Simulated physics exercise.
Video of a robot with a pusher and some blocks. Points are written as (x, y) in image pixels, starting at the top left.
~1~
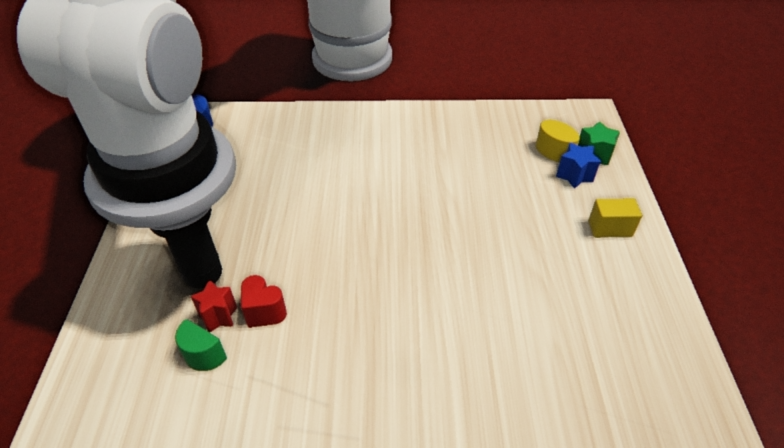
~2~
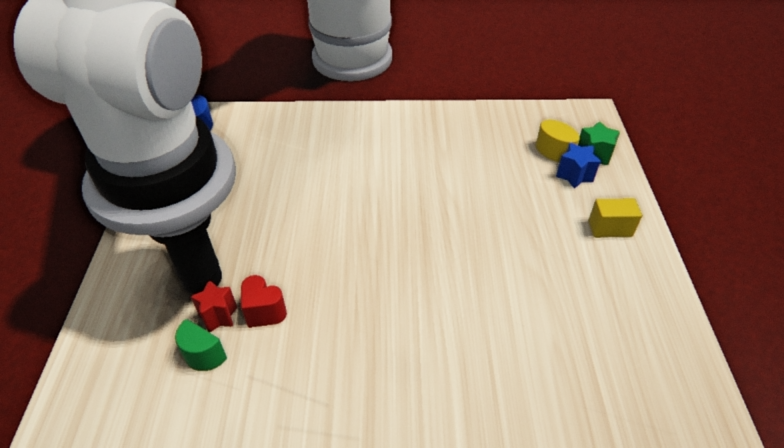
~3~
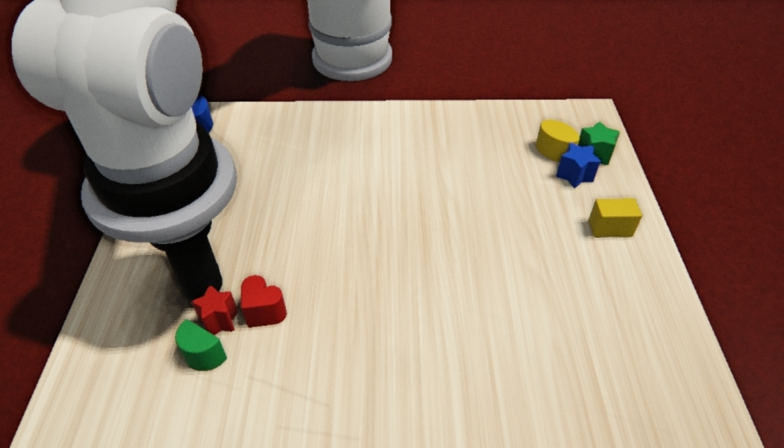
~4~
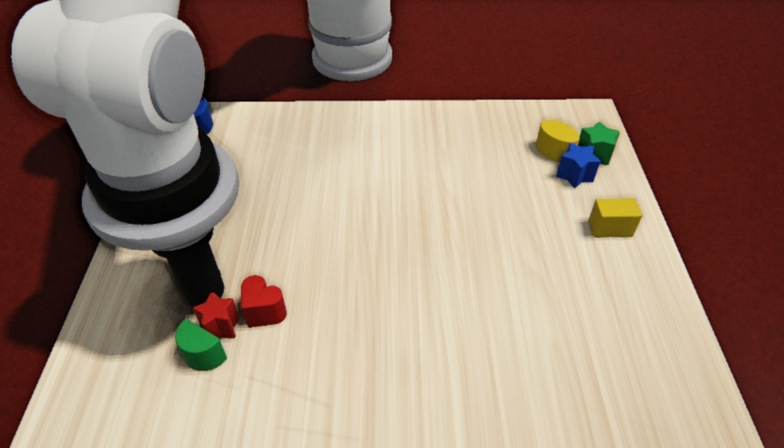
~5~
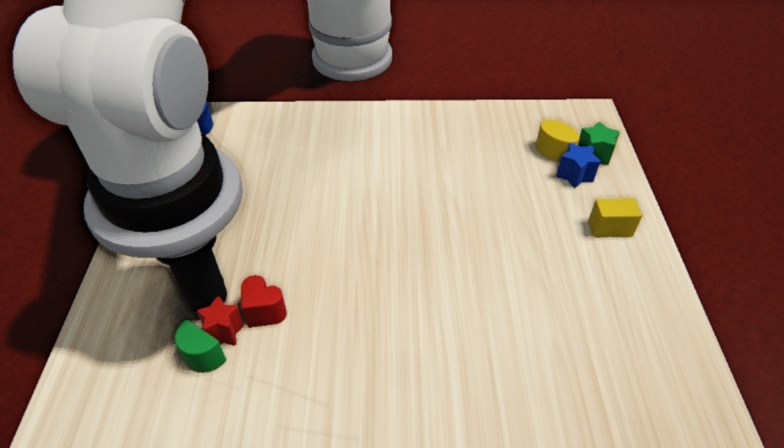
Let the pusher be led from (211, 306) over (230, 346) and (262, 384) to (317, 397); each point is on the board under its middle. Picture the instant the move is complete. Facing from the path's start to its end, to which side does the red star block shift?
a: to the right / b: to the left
Choice a: To the right.
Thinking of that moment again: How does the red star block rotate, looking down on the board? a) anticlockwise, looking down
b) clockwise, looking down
b (clockwise, looking down)
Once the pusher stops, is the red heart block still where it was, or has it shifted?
Answer: Unmoved.
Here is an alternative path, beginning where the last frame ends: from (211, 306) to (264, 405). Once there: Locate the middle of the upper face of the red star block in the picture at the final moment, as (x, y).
The answer is (276, 418).
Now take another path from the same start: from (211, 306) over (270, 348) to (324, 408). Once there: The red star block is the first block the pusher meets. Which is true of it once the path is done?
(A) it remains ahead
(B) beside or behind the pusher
My pick is B.
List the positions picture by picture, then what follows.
In the first frame, pusher's lower end (203, 274); green half-round block (194, 337); red star block (211, 296); red heart block (258, 292).
In the second frame, pusher (203, 280); blocks still.
In the third frame, pusher (203, 286); red star block (212, 301).
In the fourth frame, pusher (205, 292); red star block (213, 308).
In the fifth frame, pusher (208, 298); green half-round block (193, 338); red star block (216, 313); red heart block (258, 292).
The first path, step by step. One third of the way, pusher (228, 339); green half-round block (190, 345), turned 20° clockwise; red star block (241, 353).
Two thirds of the way, pusher (259, 377); green half-round block (190, 345), turned 20° clockwise; red star block (273, 395).
At the end, pusher (316, 390); green half-round block (190, 345), turned 20° clockwise; red star block (303, 417), turned 50° clockwise; red heart block still.
